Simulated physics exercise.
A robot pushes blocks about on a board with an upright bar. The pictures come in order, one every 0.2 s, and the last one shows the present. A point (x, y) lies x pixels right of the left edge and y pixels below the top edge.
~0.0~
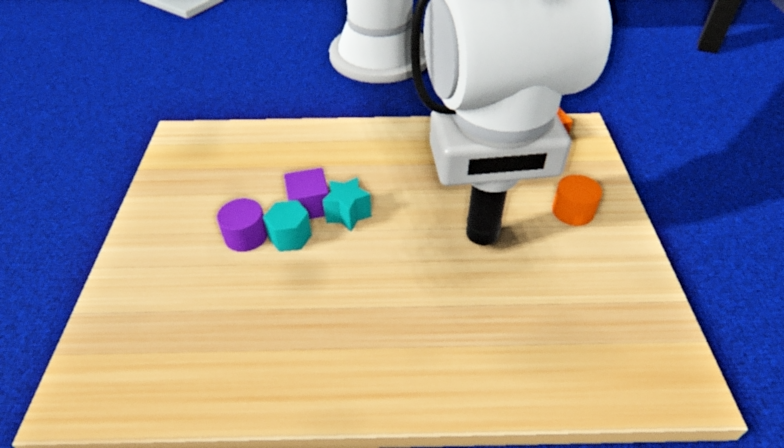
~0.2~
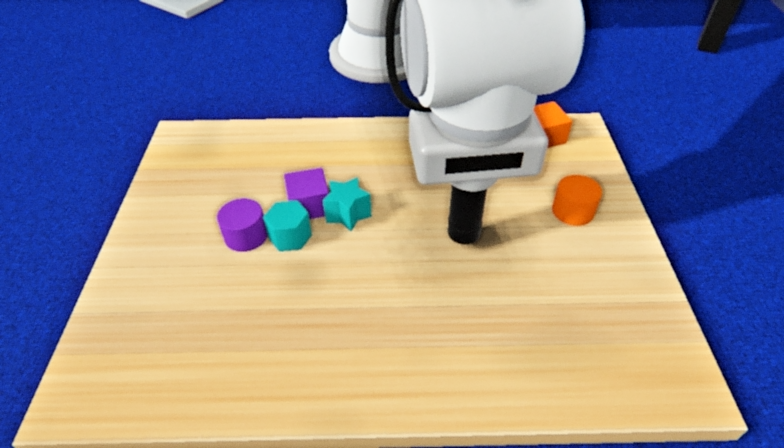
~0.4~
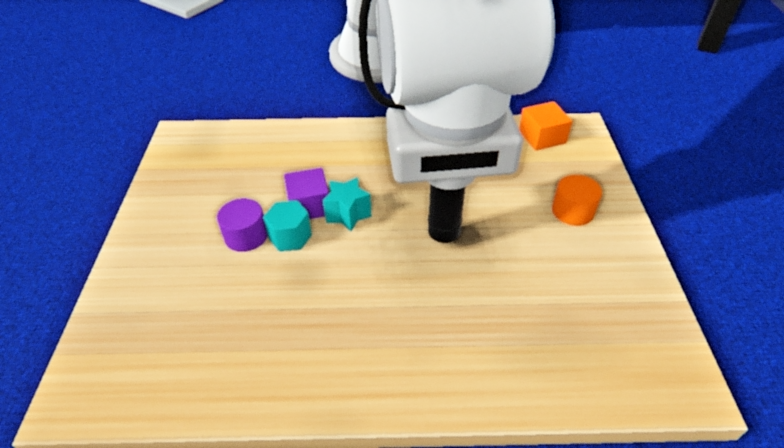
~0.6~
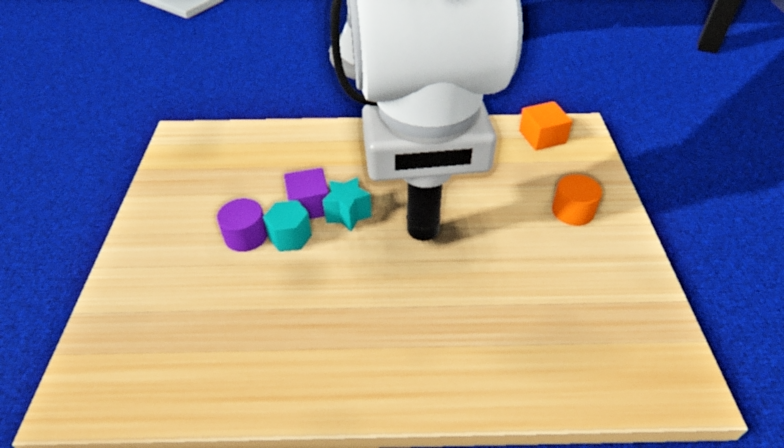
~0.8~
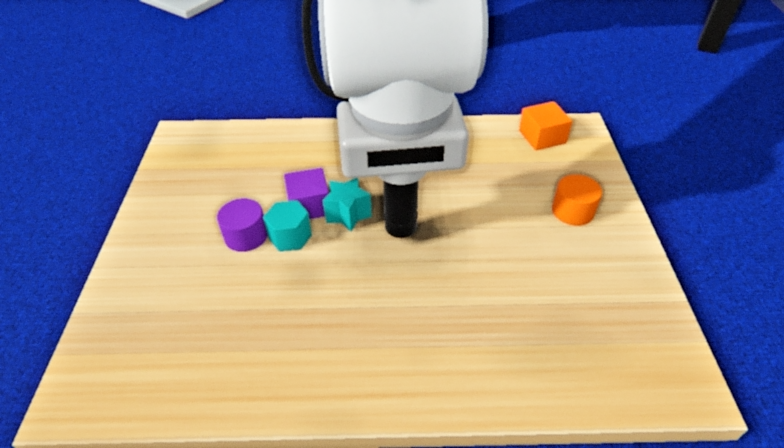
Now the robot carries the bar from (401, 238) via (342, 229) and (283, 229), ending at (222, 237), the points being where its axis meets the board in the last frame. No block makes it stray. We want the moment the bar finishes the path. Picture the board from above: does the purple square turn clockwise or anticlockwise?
Its spin: Anticlockwise.
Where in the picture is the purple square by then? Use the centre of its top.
The middle of its upper face should be somewhere near (291, 168).
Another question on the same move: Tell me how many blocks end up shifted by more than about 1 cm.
It moves three or more blocks.
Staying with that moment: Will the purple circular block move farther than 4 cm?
Yes, that is what happens.
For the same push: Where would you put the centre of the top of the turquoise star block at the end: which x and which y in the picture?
The centre of its top face lies at (327, 183).
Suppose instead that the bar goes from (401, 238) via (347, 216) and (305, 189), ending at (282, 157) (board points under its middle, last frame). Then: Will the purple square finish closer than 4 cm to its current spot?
No, that is not how it ends up.
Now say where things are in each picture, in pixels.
Bar's lower end (482, 235); purple circular block (239, 213); turquoise hexagon (286, 214); purple square (306, 182); turquoise star block (346, 192), in the first picture.
Bar (464, 234); blocks still, in the second picture.
Bar (444, 232); blocks still, in the third picture.
Bar (423, 230); blocks still, in the fourth picture.
Bar (401, 228); purple circular block (239, 213); turquoise hexagon (286, 214); purple square (306, 182); turquoise star block (346, 192), in the fifth picture.
What follows on the original path. One third of the way, bar (340, 219); purple square (295, 174), turned 20° anticlockwise; turquoise star block (334, 185), turned 35° clockwise.
Two thirds of the way, bar (279, 219); purple circular block (216, 216); turquoise hexagon (253, 229), turned 15° anticlockwise; purple square (291, 168), turned 40° anticlockwise; turquoise star block (327, 183), turned 65° clockwise.
At the end, bar (219, 227); purple circular block (174, 225); turquoise hexagon (240, 237), turned 60° anticlockwise; purple square (291, 168), turned 40° anticlockwise; turquoise star block (327, 183), turned 65° clockwise.
